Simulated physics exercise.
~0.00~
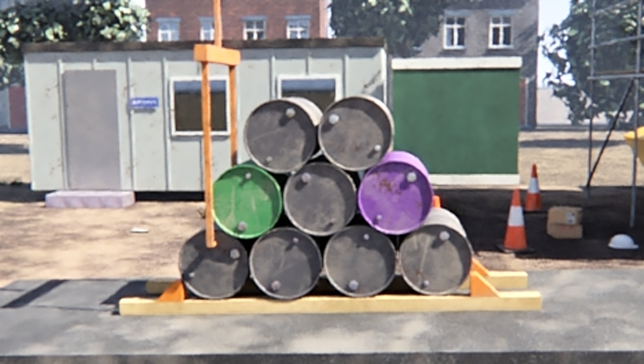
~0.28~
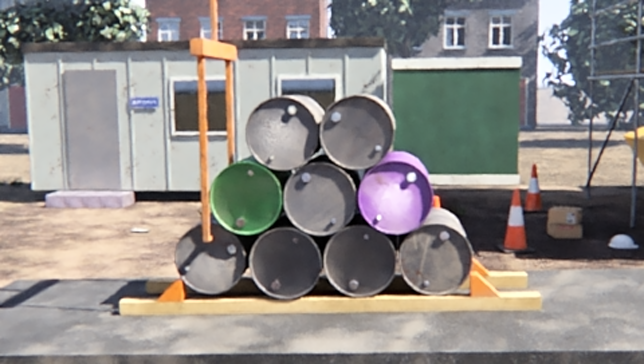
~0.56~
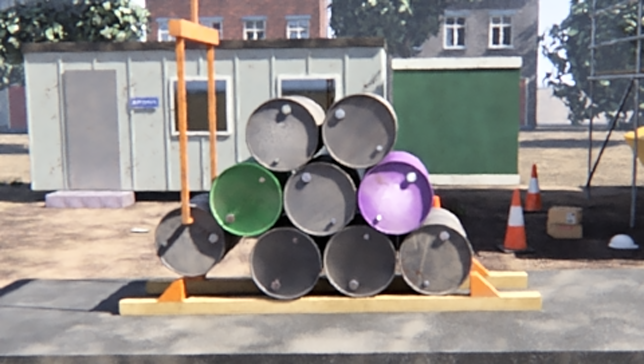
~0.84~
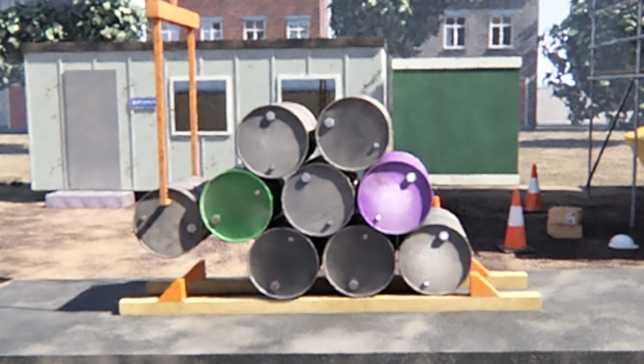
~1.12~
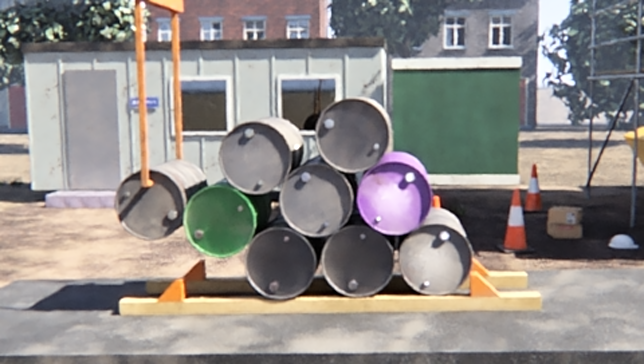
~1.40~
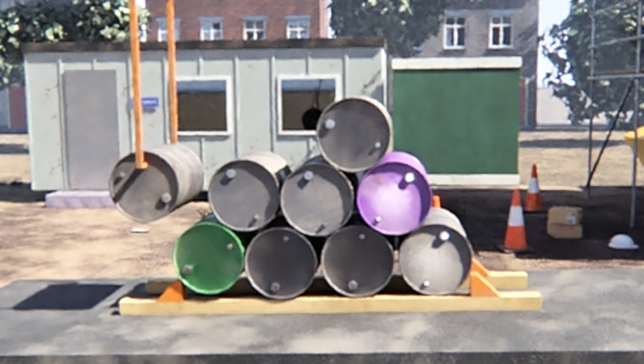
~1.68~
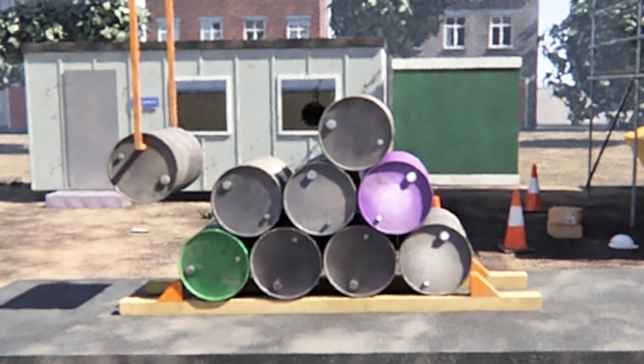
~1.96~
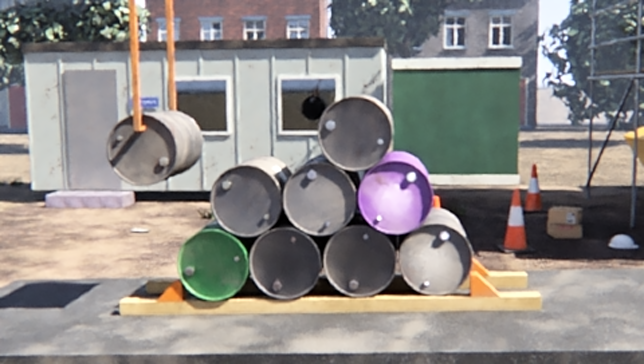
On a sunlit building site, seen from a fixed view straight ahead, nine drums lie end-on in a stack on timber bearers, in front of a grey cabin and a green container. A green drum sits at the left of the middle row, a purple one at its right, and the rest are dark grey. An orange lifting frame hooks the bottom left drum and raises it, swinging it out leftward. The green drum rolls down into the gap, and a grey drum from the top drops into its place. The lifted drum ends hanging at the left, while the purple drum stays put.
